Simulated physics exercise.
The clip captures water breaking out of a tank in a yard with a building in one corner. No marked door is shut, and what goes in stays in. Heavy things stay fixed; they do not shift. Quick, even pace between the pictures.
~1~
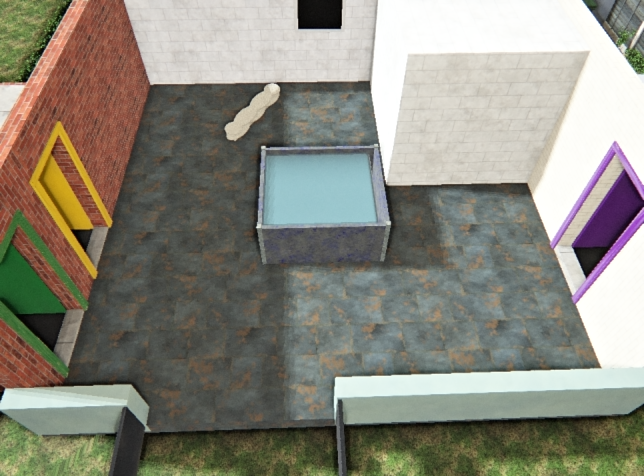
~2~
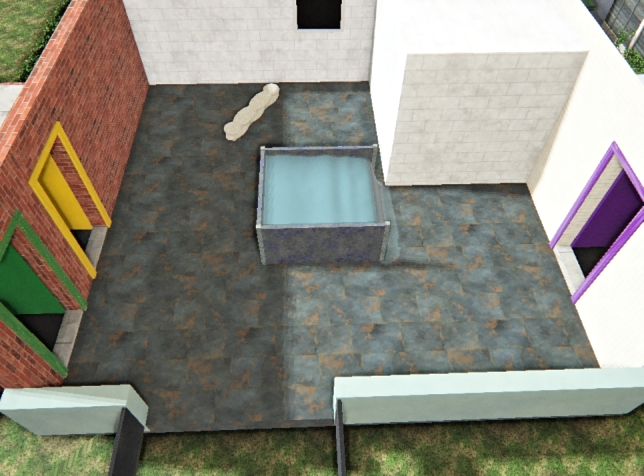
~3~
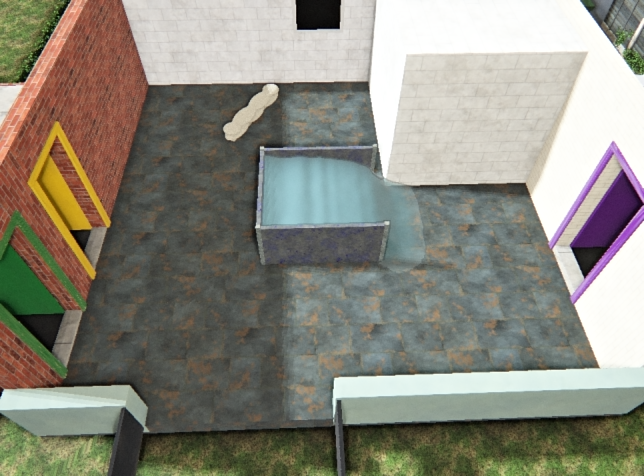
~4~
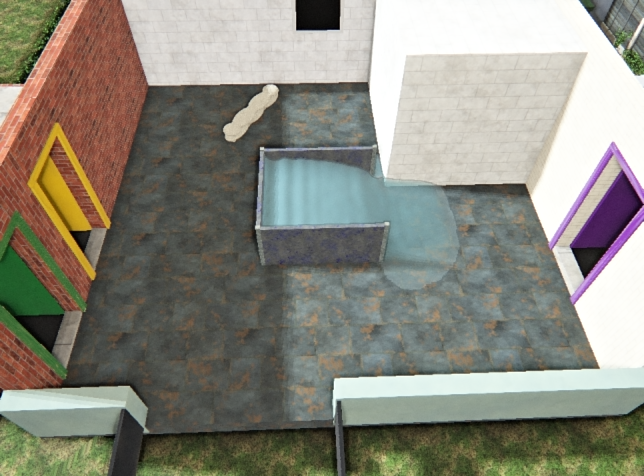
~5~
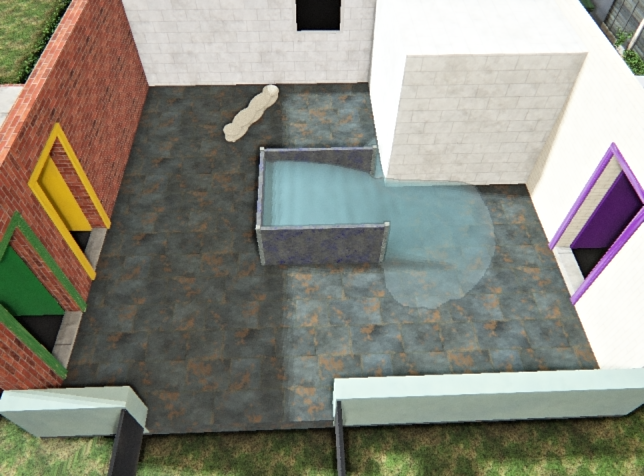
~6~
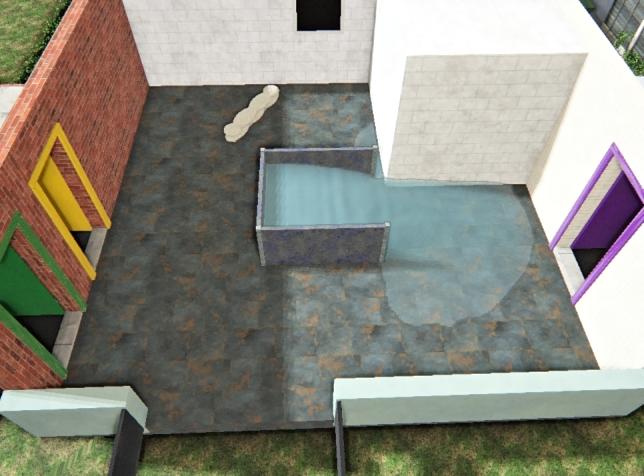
Water pours out through the open right side of a rectangular tank in a tiled yard, then spreads across the floor in a widening rounded sheet toward the purple-framed doorway, reaching along the base of the white building.
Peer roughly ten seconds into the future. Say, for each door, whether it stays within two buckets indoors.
The purple door will let through over two buckets. The green door will let through over two buckets. The yellow door will let through over two buckets.
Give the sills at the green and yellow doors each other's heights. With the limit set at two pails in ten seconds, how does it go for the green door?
Green exceeds the limit.
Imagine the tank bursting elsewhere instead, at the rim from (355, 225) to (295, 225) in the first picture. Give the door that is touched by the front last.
Last comes the one in yellow.
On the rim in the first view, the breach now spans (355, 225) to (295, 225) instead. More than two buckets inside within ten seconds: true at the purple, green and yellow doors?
In order, purple door remains short of it, green door remains short of it, yellow door remains short of it.
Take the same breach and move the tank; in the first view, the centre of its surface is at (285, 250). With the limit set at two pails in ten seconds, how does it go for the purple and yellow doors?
Purple tops the mark, yellow misses the mark.
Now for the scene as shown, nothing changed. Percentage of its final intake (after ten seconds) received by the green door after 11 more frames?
Share by then: About 0 in a hundred.
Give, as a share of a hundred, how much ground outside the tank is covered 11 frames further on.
My guess is around 25 in a hundred.
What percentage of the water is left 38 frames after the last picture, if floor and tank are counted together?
Near 88 in a hundred.
A moment on, water covers 25 % of the floor; the purple door over two buckets in, the green door not reached, the yellow door not reached.
Next, water covers 25 % of the floor; the purple door far over two buckets in, the green door not reached, the yellow door not reached.
Then, water covers 35 % of the floor; the purple door far over two buckets in, the green door not reached, the yellow door not reached.
Later, water covers 65 % of the floor; the purple door far over two buckets in, the green door over two buckets in, the yellow door under two buckets in.
In the end, water covers 75 % of the floor; the purple door far over two buckets in, the green door far over two buckets in, the yellow door over two buckets in.
